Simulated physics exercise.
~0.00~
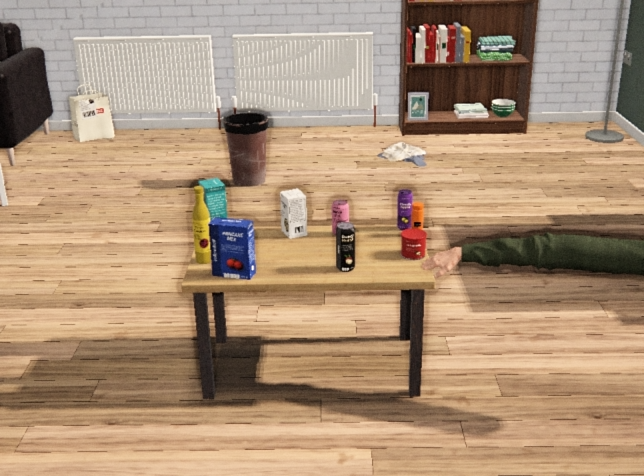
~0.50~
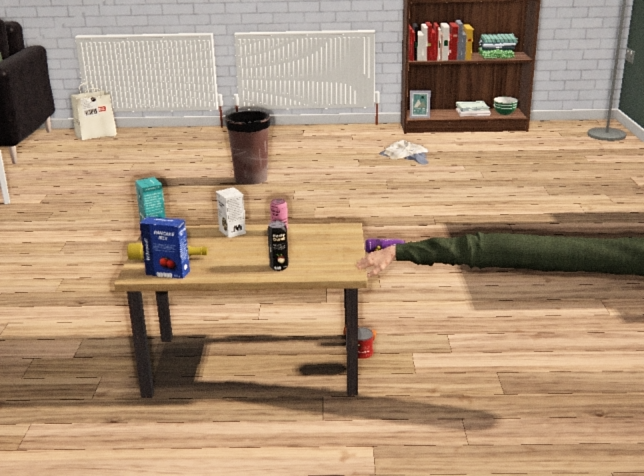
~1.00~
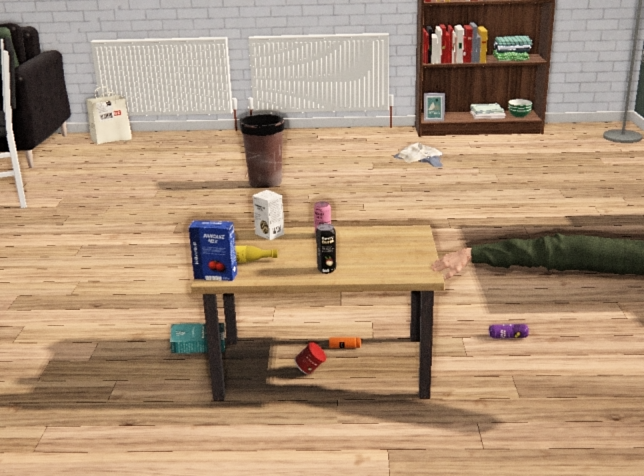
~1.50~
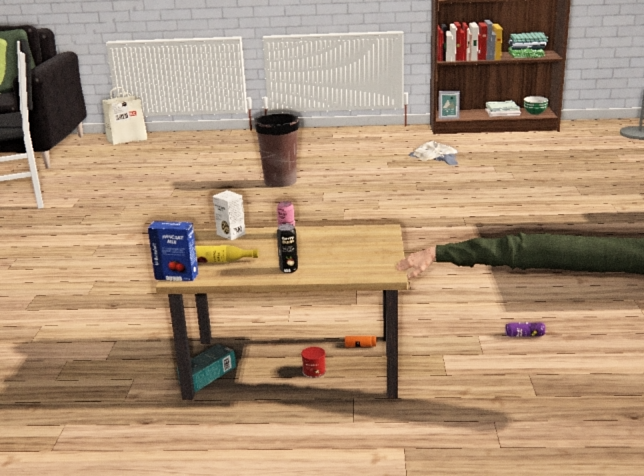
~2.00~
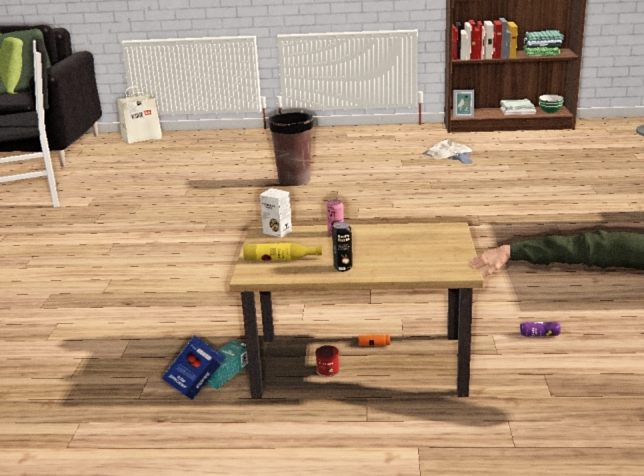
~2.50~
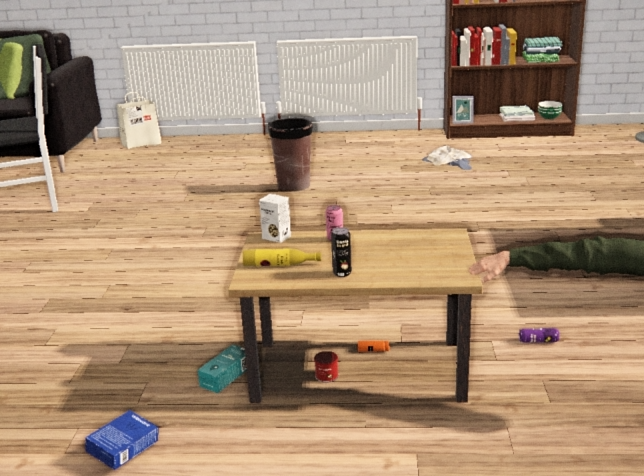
A green-sleeved arm jerks the table back and forth, toppling a yellow bottle and sending five items to the floor.
